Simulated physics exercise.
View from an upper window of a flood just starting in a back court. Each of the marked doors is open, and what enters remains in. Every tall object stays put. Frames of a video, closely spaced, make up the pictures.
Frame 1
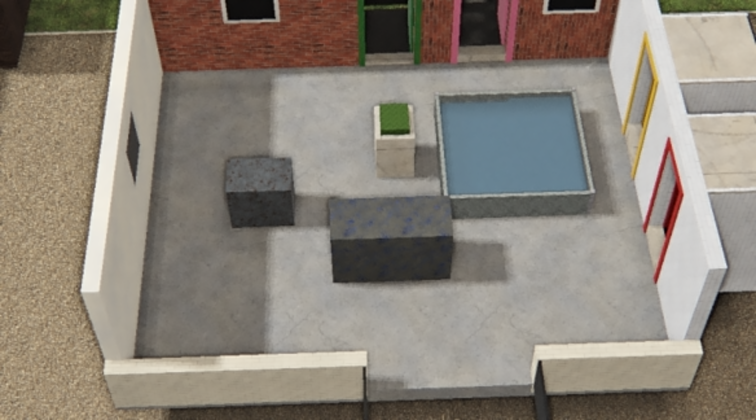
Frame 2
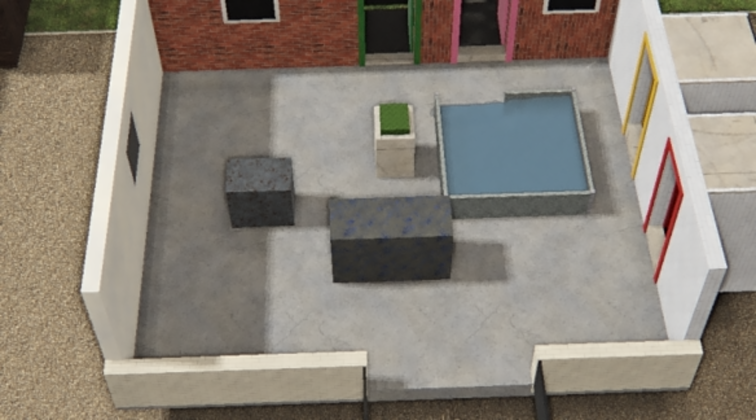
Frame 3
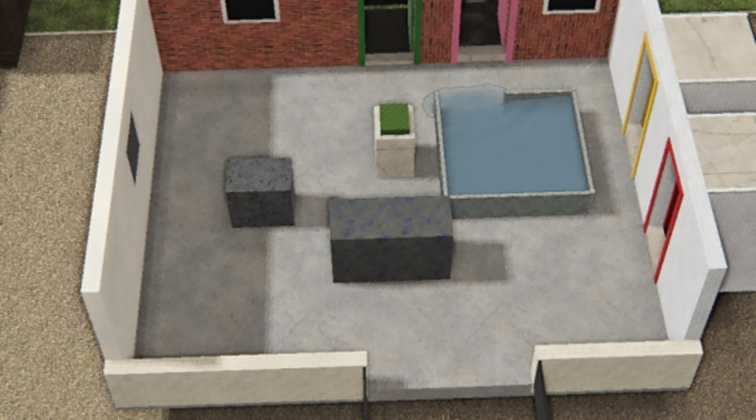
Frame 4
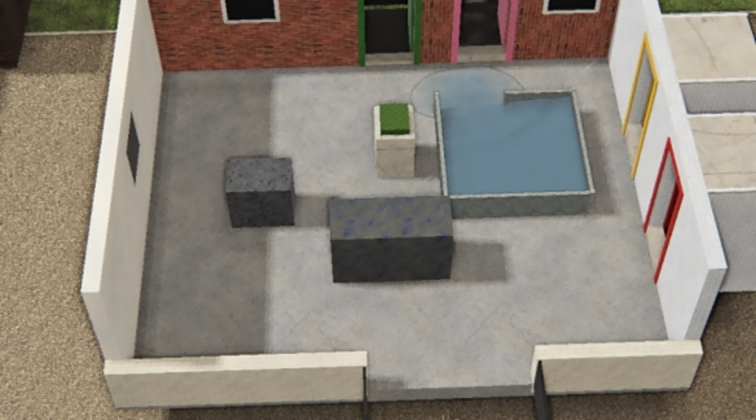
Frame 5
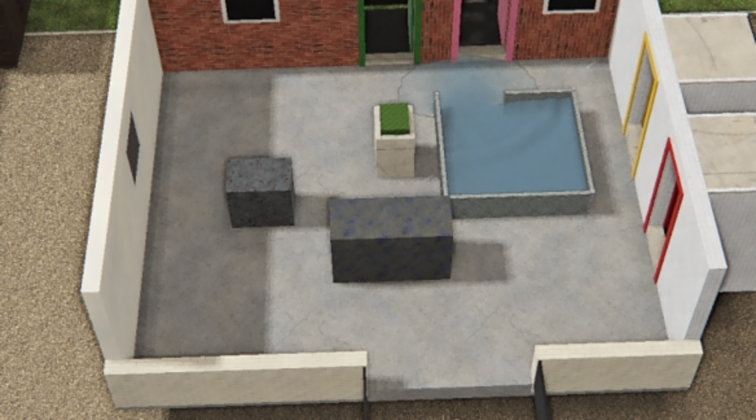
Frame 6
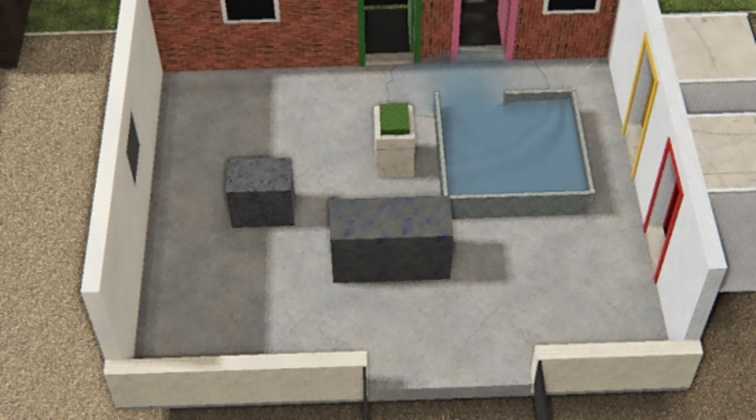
In a walled back court with brick at the far end, a water-filled tank stands whole and still near a small planter and two dark blocks. A gap opens in the tank's far side, and water pours out through it, spreading in a thin, widening sheet over the paving toward the brick wall.
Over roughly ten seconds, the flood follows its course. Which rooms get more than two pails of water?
At the end, the pink door is overrun past two buckets, the green door is overrun past two buckets, the yellow door is not overrun past two buckets, the red door is not overrun past two buckets.
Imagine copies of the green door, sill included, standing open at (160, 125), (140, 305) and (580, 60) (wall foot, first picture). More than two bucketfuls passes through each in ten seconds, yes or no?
Crosses the line; stays below the line; crosses the line.
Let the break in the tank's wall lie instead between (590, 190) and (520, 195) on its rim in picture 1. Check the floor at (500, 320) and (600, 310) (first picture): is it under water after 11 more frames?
The first spot is soaked and the second is soaked.
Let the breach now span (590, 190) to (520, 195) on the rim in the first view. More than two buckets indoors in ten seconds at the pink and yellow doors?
One by one: Pink door lets less in; yellow door keeps below it.
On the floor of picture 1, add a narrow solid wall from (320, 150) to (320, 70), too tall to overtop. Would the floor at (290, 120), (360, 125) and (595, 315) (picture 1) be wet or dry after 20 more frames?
Results in order: Bone-dry / swamped / bone-dry.
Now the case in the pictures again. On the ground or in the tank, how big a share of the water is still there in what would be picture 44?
I make it 88 per cent.
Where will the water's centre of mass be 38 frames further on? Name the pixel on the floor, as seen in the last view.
About (438, 146).
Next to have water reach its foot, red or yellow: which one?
That would be the door marked yellow.
A moment on, water covers 10 % of the floor; the pink door over two buckets in, the green door under two buckets in, the yellow door not reached, the red door not reached.
Next, water covers 15 % of the floor; the pink door far over two buckets in, the green door over two buckets in, the yellow door not reached, the red door not reached.
Then, water covers 30 % of the floor; the pink door far over two buckets in, the green door far over two buckets in, the yellow door wet at the sill, nothing in, the red door not reached.
Later, water covers 50 % of the floor; the pink door far over two buckets in, the green door far over two buckets in, the yellow door wet at the sill, nothing in, the red door wet at the sill, nothing in.
In the end, water covers 75 % of the floor; the pink door far over two buckets in, the green door far over two buckets in, the yellow door wet at the sill, nothing in, the red door wet at the sill, nothing in.
